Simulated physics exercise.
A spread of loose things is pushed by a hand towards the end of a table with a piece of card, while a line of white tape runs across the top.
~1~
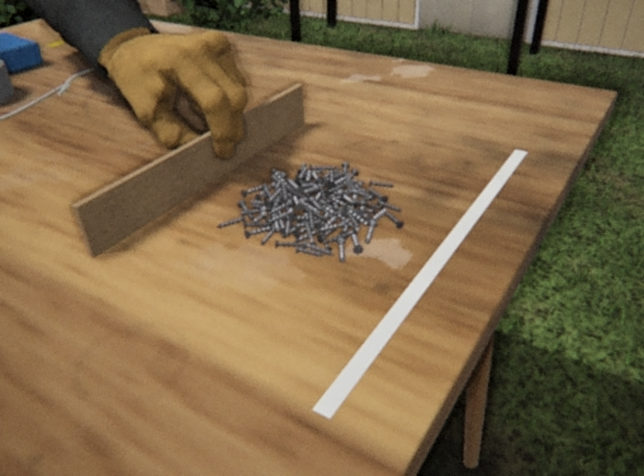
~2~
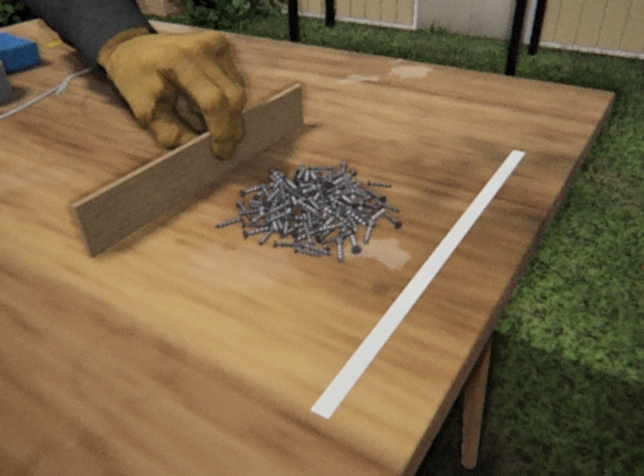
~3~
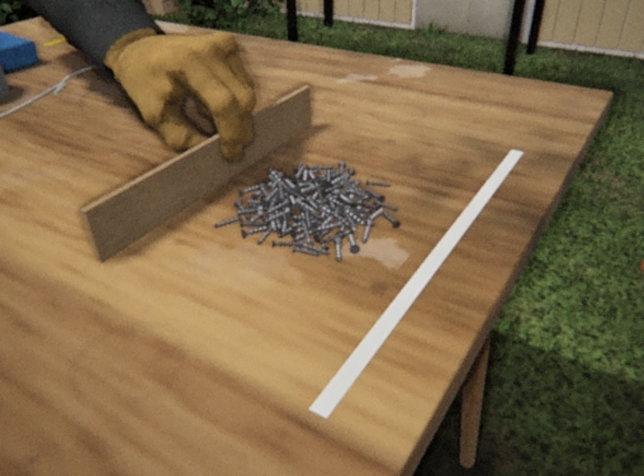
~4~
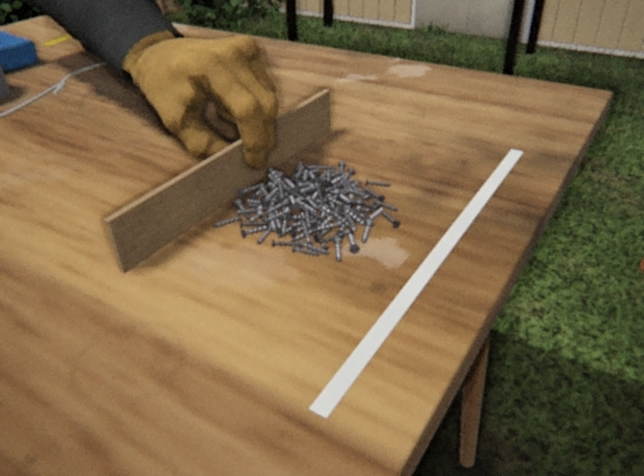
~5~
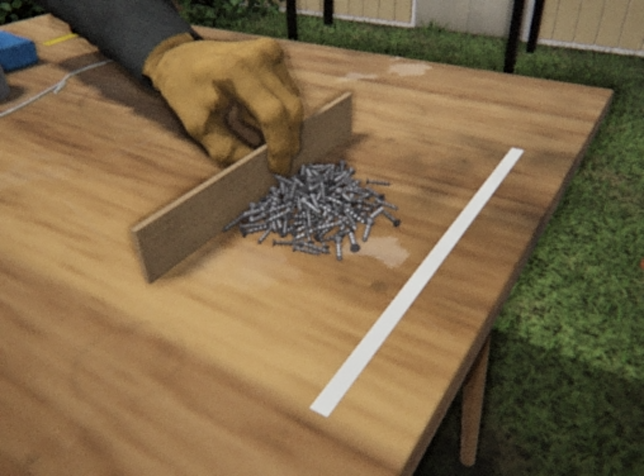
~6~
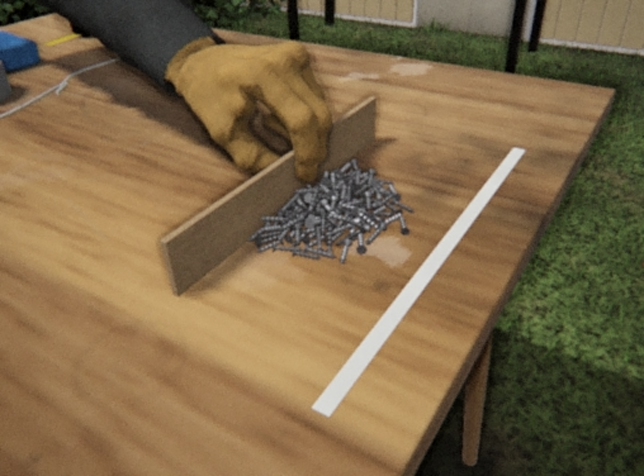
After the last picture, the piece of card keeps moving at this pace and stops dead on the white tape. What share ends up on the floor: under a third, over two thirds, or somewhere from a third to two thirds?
The fraction swept off is greater than a third yet lower than two thirds.
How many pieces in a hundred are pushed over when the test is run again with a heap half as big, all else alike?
30 % or thereabouts.
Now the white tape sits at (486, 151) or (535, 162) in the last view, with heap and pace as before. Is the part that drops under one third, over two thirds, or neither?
Under a third, then above two thirds.
Shortly afterwards, piece of card still moving, near (373, 175); heap all on the table, its front near (473, 253).
Next, piece of card stopped at the white tape; heap near a quarter over the edge.
Some moments later, piece of card stopped at the white tape; heap near half over the edge.
In the end, piece of card stopped at the white tape; heap near half over the edge.
